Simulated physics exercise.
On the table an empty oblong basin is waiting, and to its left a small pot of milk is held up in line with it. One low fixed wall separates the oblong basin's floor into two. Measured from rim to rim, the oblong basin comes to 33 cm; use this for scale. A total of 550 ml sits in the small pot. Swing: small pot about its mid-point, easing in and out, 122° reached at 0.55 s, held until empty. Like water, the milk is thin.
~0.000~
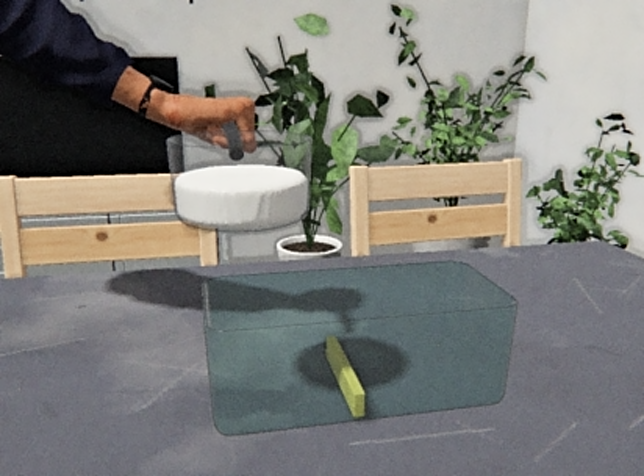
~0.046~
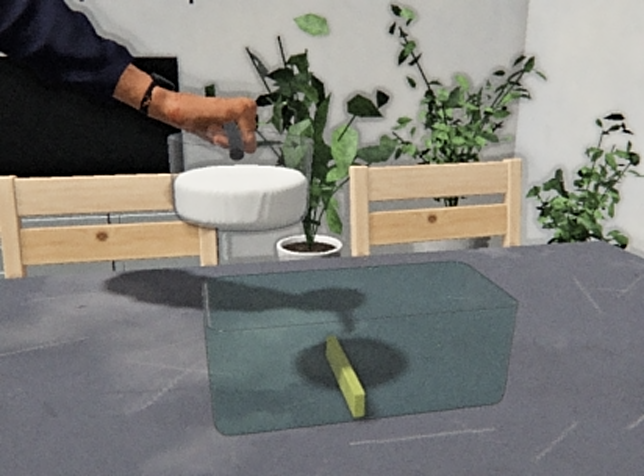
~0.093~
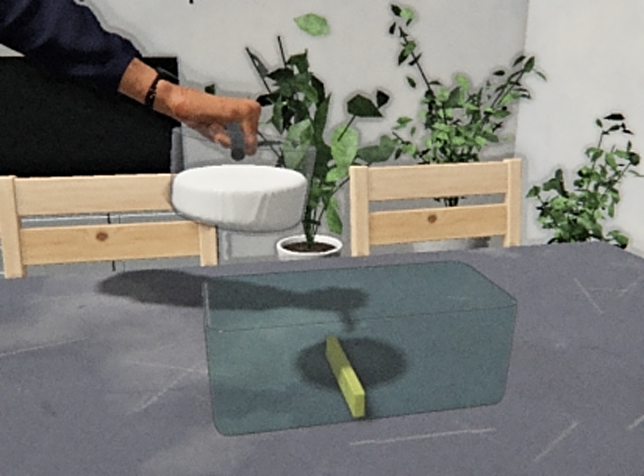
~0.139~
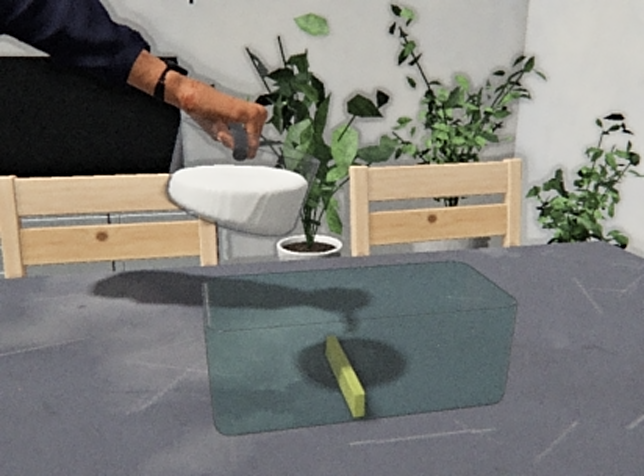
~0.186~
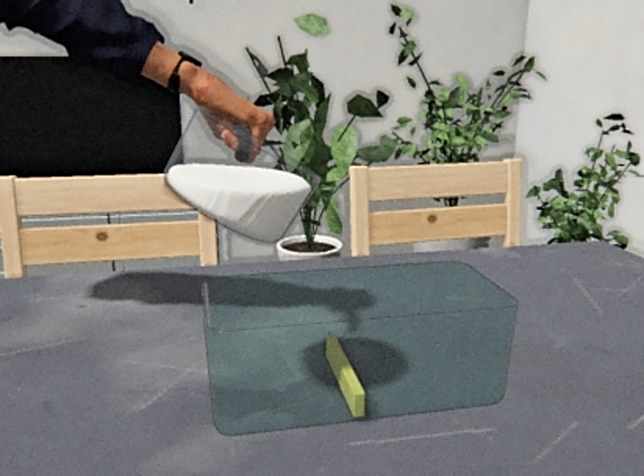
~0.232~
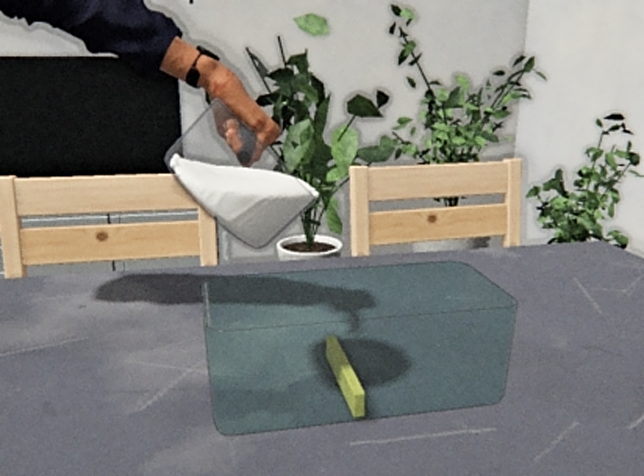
A small clear pot of white milk, held by a hand reaching in from the upper left, hangs level at first, then tilts gradually and ever more steeply to the right, the milk shifting toward its lower side. Below it, slightly right, an empty bluish-green transparent basin sits on a grey table, with a yellow bar visible through it. The unmoving, slightly raised view also shows wooden chairs, green plants, a black panel and pale walls behind.
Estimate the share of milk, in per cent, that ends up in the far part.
About 40 per cent.
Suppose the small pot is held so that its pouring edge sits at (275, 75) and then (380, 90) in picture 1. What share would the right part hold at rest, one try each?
It comes to 20 per cent, and then 75 per cent.
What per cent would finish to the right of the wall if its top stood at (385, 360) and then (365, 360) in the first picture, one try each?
In turn about 20 and 15 per cent.
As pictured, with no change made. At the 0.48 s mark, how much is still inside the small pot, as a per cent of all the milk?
At that time about 16 in a hundred parts are still held.
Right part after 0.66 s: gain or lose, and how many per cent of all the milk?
It ends up higher by roughly 5.
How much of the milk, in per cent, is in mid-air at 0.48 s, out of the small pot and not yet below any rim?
It comes to about 38 percent.
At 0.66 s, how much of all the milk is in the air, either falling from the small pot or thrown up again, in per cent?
About 5 per cent.
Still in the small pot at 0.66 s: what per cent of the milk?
I reckon near 1 per cent still sits there.
By 0.48 s the tilt is 117° and 15 per cent is still to pour, 28 is left of the wall and 19 right of it.
By 0.66 s the tilt is 122° and 1 per cent is still to pour, 59 is left of the wall and 34 right of it.
By 0.85 s the tilt is 122° and 0 per cent is still to pour, 57 is left of the wall and 38 right of it.
By 1.05 s the tilt is 122° and 0 per cent is still to pour, 56 is left of the wall and 39 right of it.
At rest 56 per cent lies left of the wall, 40 right of it and 4 outside.
